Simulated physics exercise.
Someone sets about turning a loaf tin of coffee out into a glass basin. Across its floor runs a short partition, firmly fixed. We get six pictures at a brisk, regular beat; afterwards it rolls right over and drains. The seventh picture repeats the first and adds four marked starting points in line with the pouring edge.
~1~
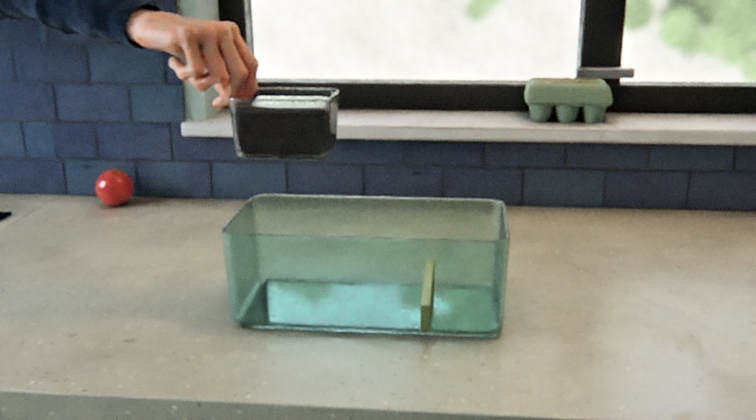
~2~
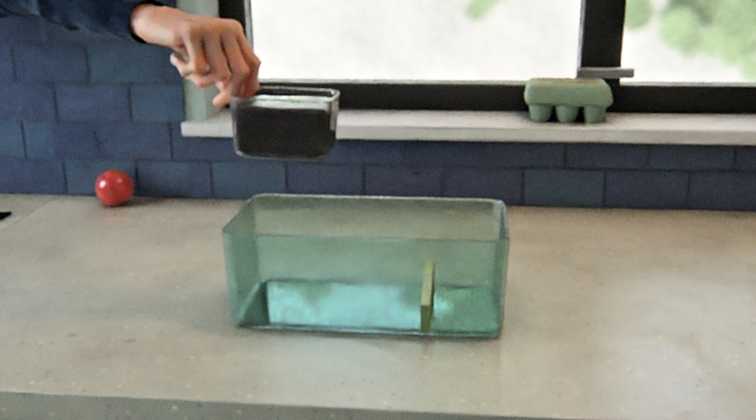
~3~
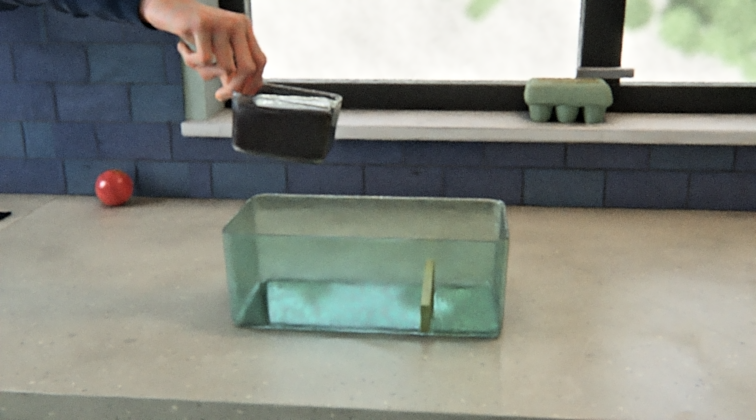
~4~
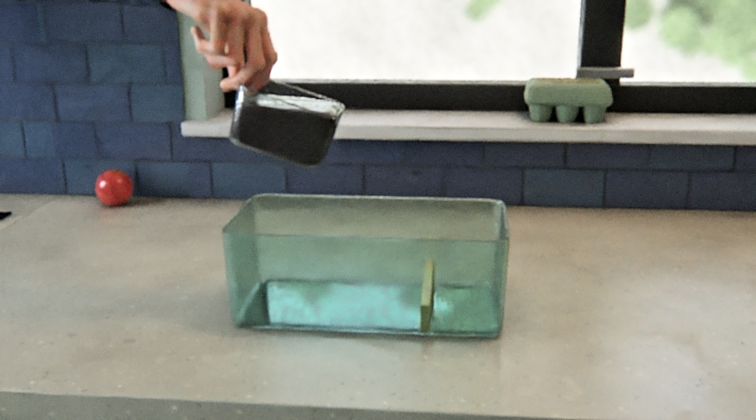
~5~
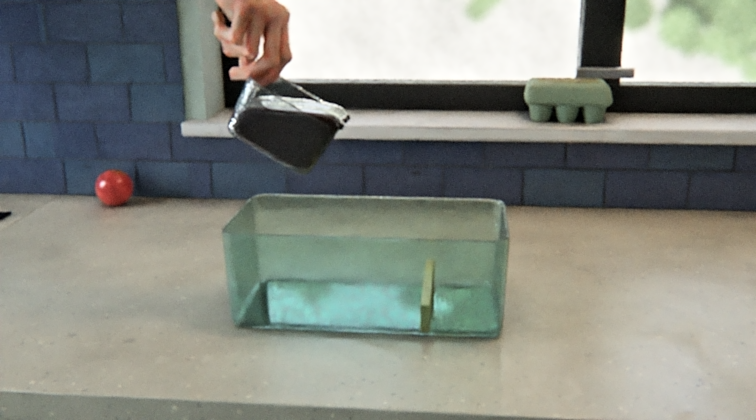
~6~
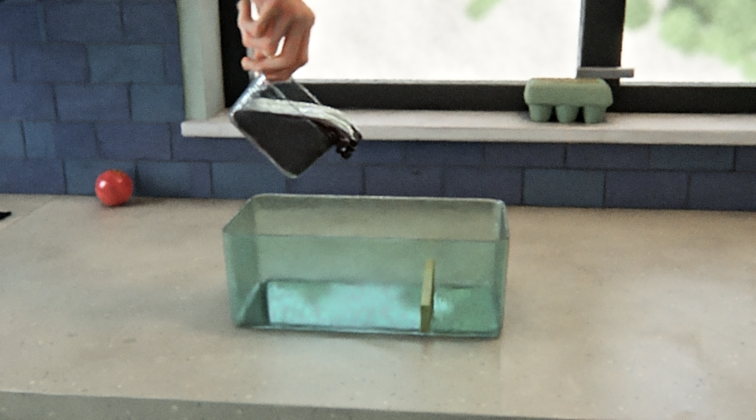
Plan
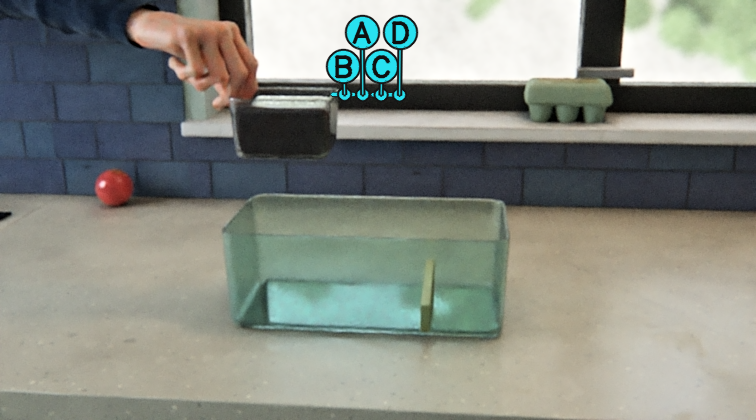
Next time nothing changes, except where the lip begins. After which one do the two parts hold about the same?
The answer is spot C.
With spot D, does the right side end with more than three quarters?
No.
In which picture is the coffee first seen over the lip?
Picture 5.
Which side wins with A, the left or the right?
More ends on the left.
On the marked copy, A at (362, 94); B at (344, 94); C at (381, 94); D at (399, 94).
With A, about 73 % ends left of the wall and 26 % right of it.
With B, about 91 % ends left of the wall and 9 % right of it.
With C, about 46 % ends left of the wall and 52 % right of it.
With D, about 33 % ends left of the wall and 64 % right of it; 3 % is lost outside.
